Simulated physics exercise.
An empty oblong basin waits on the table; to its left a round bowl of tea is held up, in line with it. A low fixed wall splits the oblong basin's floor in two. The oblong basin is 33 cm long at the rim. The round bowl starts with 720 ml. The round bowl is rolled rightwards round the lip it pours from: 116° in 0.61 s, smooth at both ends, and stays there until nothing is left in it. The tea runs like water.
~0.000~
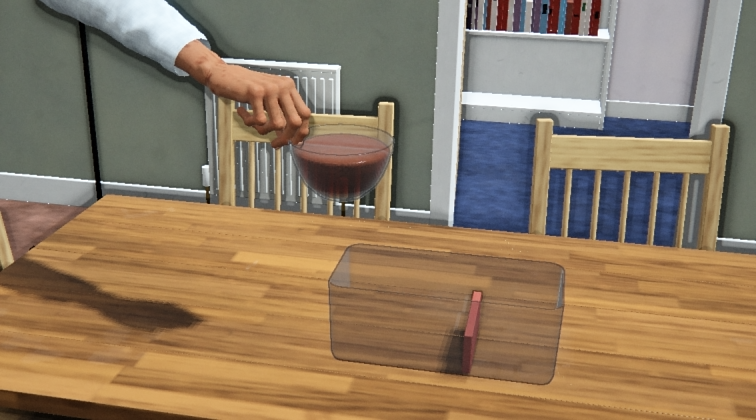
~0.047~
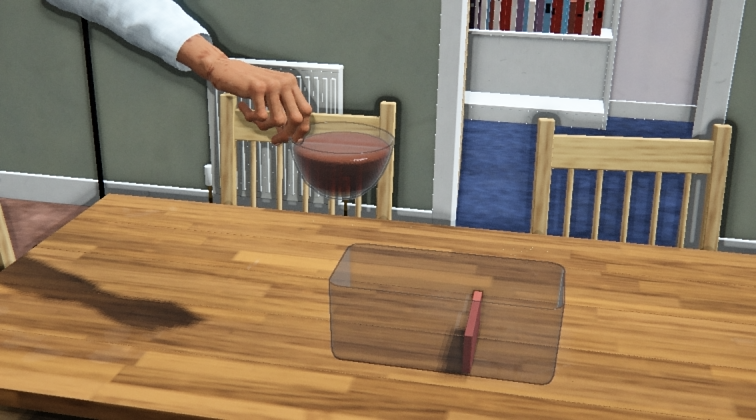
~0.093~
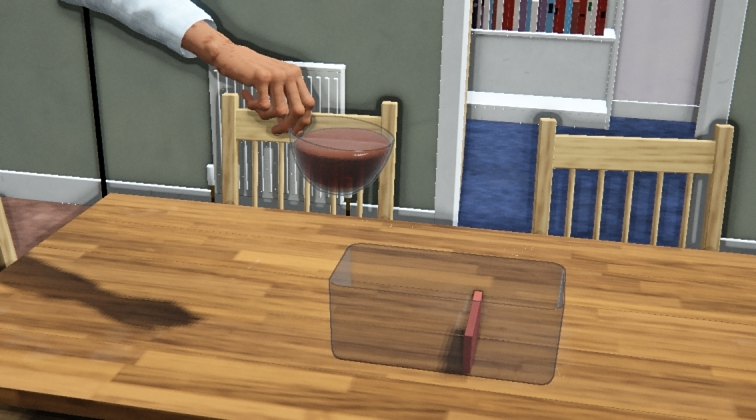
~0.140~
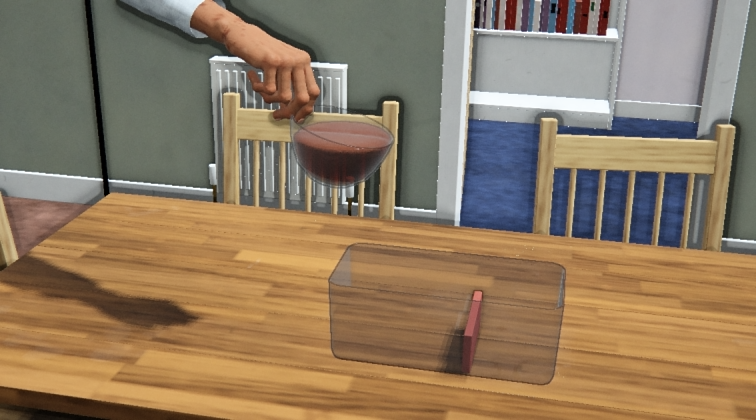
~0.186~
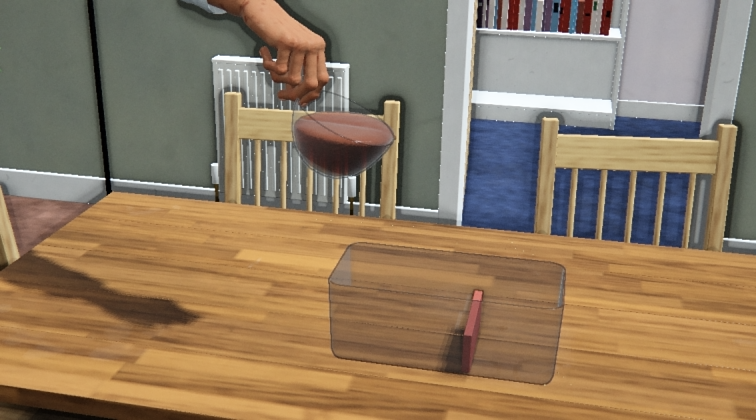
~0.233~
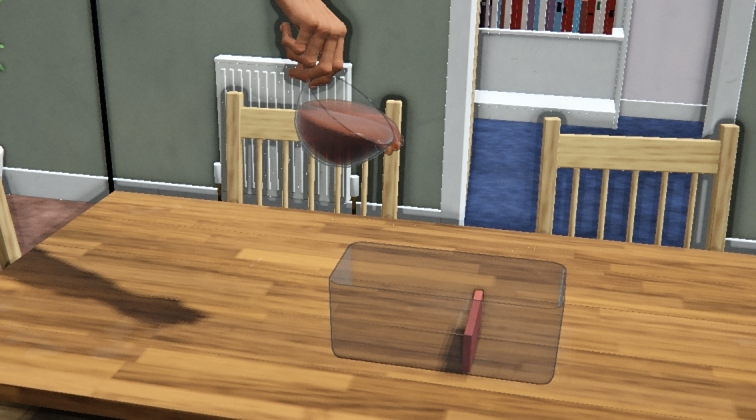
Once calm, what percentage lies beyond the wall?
About 55 per cent.
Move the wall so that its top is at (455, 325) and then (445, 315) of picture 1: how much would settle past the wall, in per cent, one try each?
First 65, then 70 per cent.
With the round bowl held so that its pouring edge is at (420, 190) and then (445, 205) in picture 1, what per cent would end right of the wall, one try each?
First 70, then 75 per cent.
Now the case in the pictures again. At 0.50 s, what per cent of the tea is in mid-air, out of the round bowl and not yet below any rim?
Near 70 in a hundred.
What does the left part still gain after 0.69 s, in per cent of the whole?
Near 18 in a hundred.
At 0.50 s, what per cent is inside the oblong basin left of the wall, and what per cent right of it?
Near 10 on the left, 0 on the right.
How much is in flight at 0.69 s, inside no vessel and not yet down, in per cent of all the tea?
Some 10 per cent.
Then, 0.50 s in, the tilt is 106° and 21 per cent is still to pour, 9 is left of the wall and 0 right of it.
Then, 0.69 s in, the tilt is 116° and 0 per cent is still to pour, 17 is left of the wall and 74 right of it.
Then, 0.89 s in, the tilt is 116° and 0 per cent is still to pour, 24 is left of the wall and 50 right of it.
Then, 1.11 s in, the tilt is 116° and 0 per cent is still to pour, 34 is left of the wall and 55 right of it.
Finally, 34 per cent lies left of the wall, 55 right of it and 11 outside.
